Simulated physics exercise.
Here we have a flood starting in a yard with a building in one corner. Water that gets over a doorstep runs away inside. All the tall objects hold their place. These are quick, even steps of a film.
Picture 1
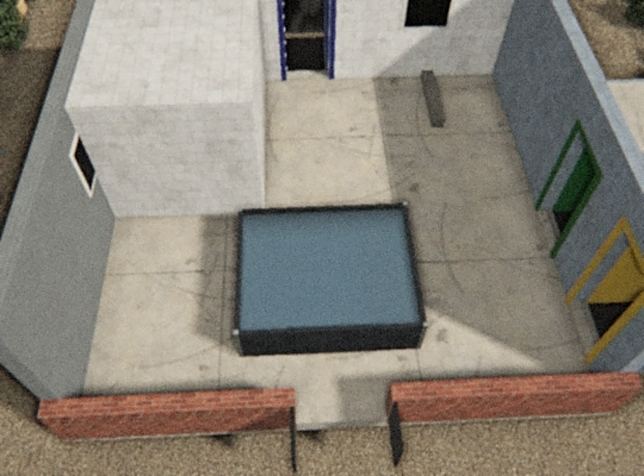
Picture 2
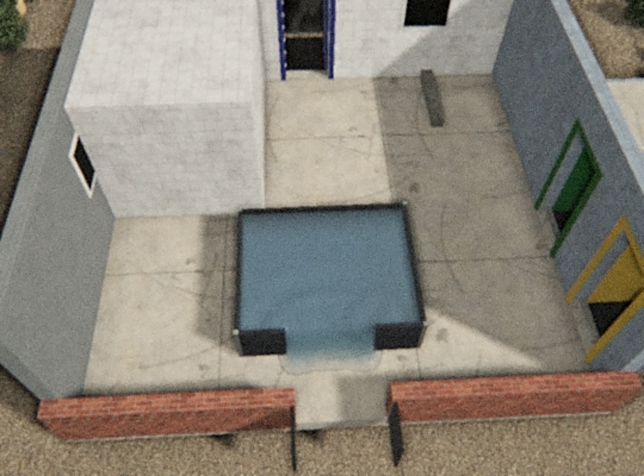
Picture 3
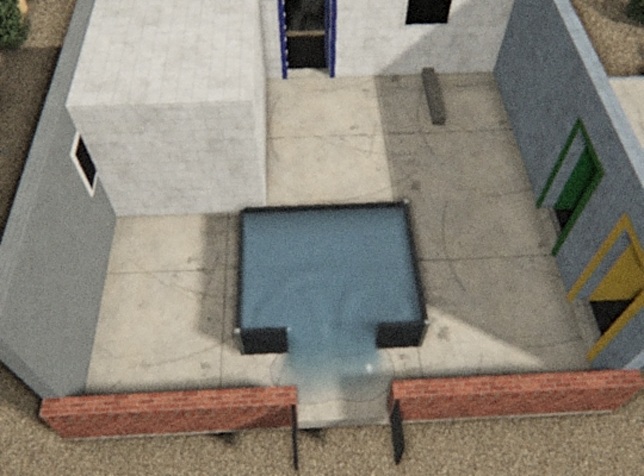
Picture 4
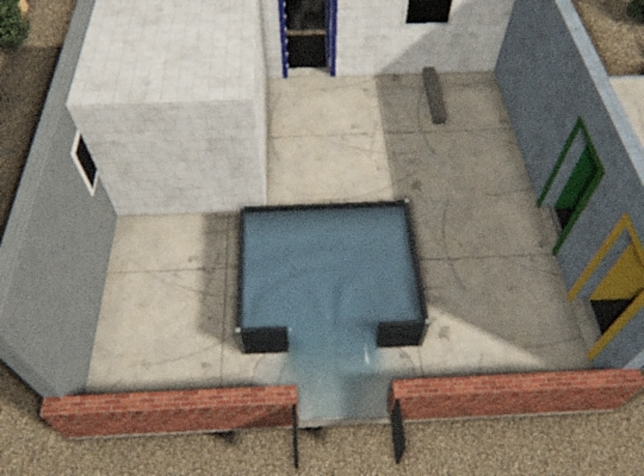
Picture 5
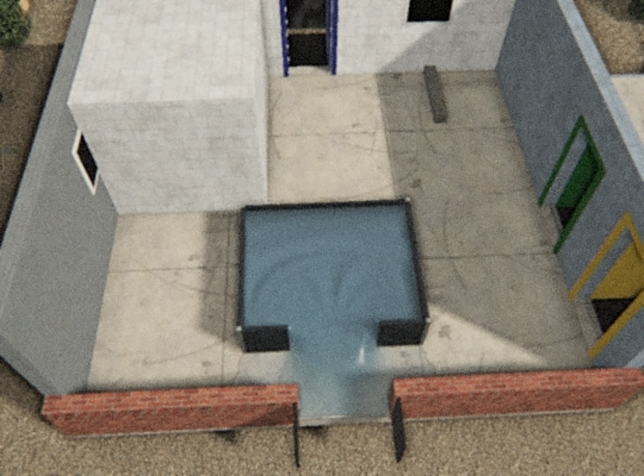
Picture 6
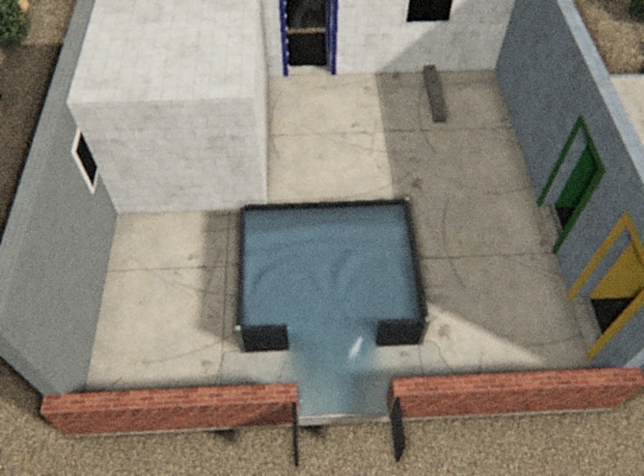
Water pouring through a gap in the front of a dark-walled tank and spreading toward the opening between low brick walls.
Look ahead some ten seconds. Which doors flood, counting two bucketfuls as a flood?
The blue door admits no more than that; the yellow door admits no more than that; the green door admits no more than that.
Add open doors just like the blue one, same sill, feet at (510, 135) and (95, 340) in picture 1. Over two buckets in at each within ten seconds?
As listed: Lets less in, goes over.
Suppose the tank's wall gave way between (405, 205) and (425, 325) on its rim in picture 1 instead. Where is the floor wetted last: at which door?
The blue one.
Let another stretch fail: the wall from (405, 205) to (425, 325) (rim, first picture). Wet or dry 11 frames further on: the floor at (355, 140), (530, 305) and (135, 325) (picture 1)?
In that order: Not flooded, awash, no water.
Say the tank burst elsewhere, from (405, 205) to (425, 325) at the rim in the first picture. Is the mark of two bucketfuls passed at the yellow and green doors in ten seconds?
In short: Yellow door goes over, green door goes over.
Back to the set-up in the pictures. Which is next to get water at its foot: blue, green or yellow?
That is the one in yellow.
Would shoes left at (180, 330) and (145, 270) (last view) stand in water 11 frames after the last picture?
As listed: Under water, free of water.
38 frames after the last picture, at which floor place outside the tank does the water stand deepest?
Close to (296, 402).
A moment on, water covers 15 % of the floor; the blue door not reached, the yellow door not reached, the green door not reached.
Next, water covers 20 % of the floor; the blue door not reached, the yellow door not reached, the green door not reached.
Then, water covers 25 % of the floor; the blue door not reached, the yellow door wet at the sill, nothing in, the green door not reached.
Later, water covers 40 % of the floor; the blue door not reached, the yellow door wet at the sill, nothing in, the green door wet at the sill, nothing in.
In the end, water covers 60 % of the floor; the blue door not reached, the yellow door wet at the sill, nothing in, the green door wet at the sill, nothing in.
